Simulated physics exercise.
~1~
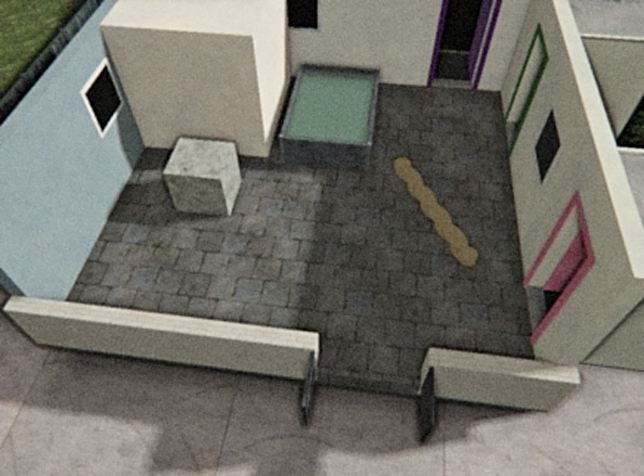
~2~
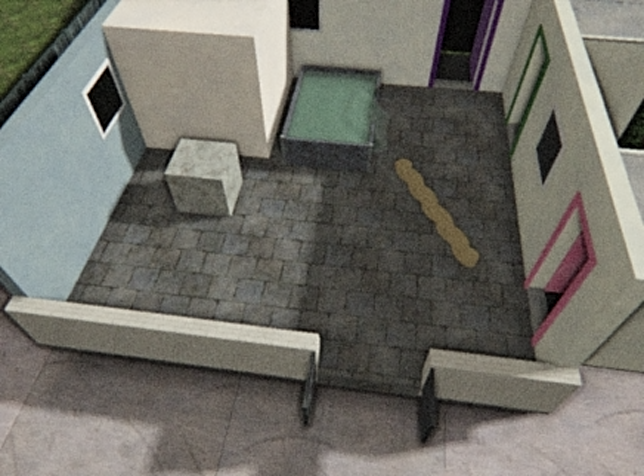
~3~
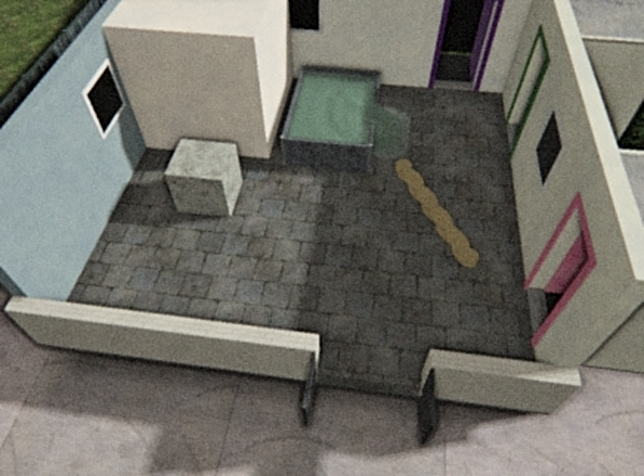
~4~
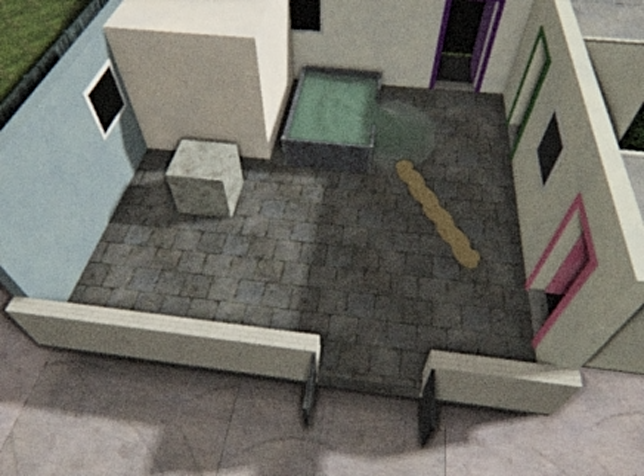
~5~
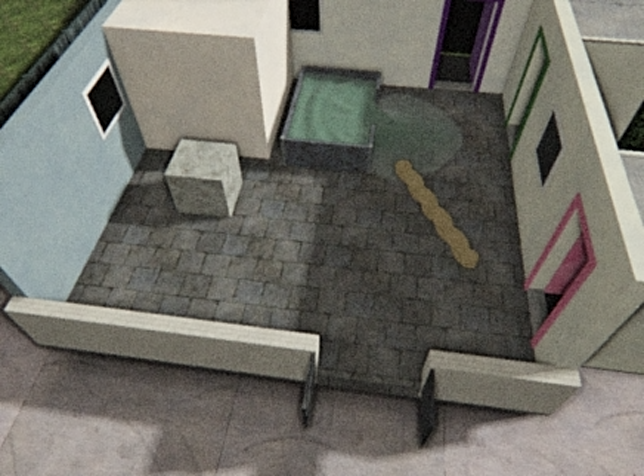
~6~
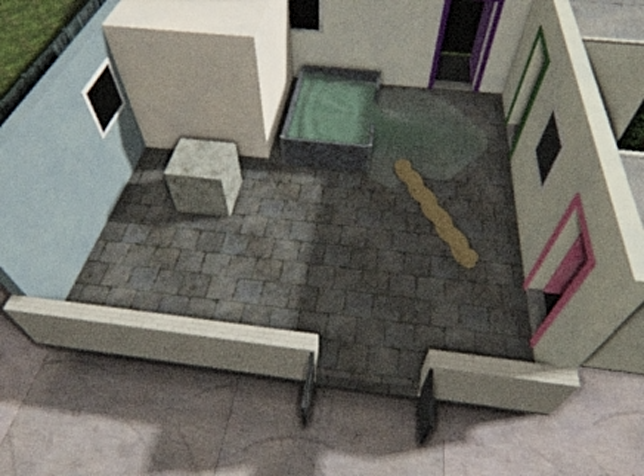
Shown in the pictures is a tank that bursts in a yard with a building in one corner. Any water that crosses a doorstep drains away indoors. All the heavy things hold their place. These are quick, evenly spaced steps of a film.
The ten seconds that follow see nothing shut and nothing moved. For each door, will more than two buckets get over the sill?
Result: The green door will be over the limit; the purple door will be over the limit; the pink door will be within bounds.
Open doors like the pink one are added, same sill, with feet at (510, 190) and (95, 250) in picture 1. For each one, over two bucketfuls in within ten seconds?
First tops the limit, then falls short.
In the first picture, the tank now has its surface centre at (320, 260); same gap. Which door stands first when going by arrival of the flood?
It is the pink-painted one.
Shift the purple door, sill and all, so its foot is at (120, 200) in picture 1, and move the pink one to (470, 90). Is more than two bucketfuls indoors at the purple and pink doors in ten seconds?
Purple door stays within it; pink door exceeds the limit.
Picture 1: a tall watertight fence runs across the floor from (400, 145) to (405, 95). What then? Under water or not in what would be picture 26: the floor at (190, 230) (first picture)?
Untouched.
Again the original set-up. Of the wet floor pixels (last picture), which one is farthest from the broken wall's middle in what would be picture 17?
The front should reach about (518, 289).
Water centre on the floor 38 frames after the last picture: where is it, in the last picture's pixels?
It's close to (412, 171).
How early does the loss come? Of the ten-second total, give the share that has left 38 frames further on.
Near 75 %.
A moment on, water covers 20 % of the floor; the green door over two buckets in, the purple door wet at the sill, nothing in, the pink door not reached.
Next, water covers 25 % of the floor; the green door far over two buckets in, the purple door under two buckets in, the pink door not reached.
Then, water covers 35 % of the floor; the green door far over two buckets in, the purple door over two buckets in, the pink door wet at the sill, nothing in.
Later, water covers 45 % of the floor; the green door far over two buckets in, the purple door far over two buckets in, the pink door wet at the sill, nothing in.
In the end, water covers 75 % of the floor; the green door far over two buckets in, the purple door far over two buckets in, the pink door wet at the sill, nothing in.
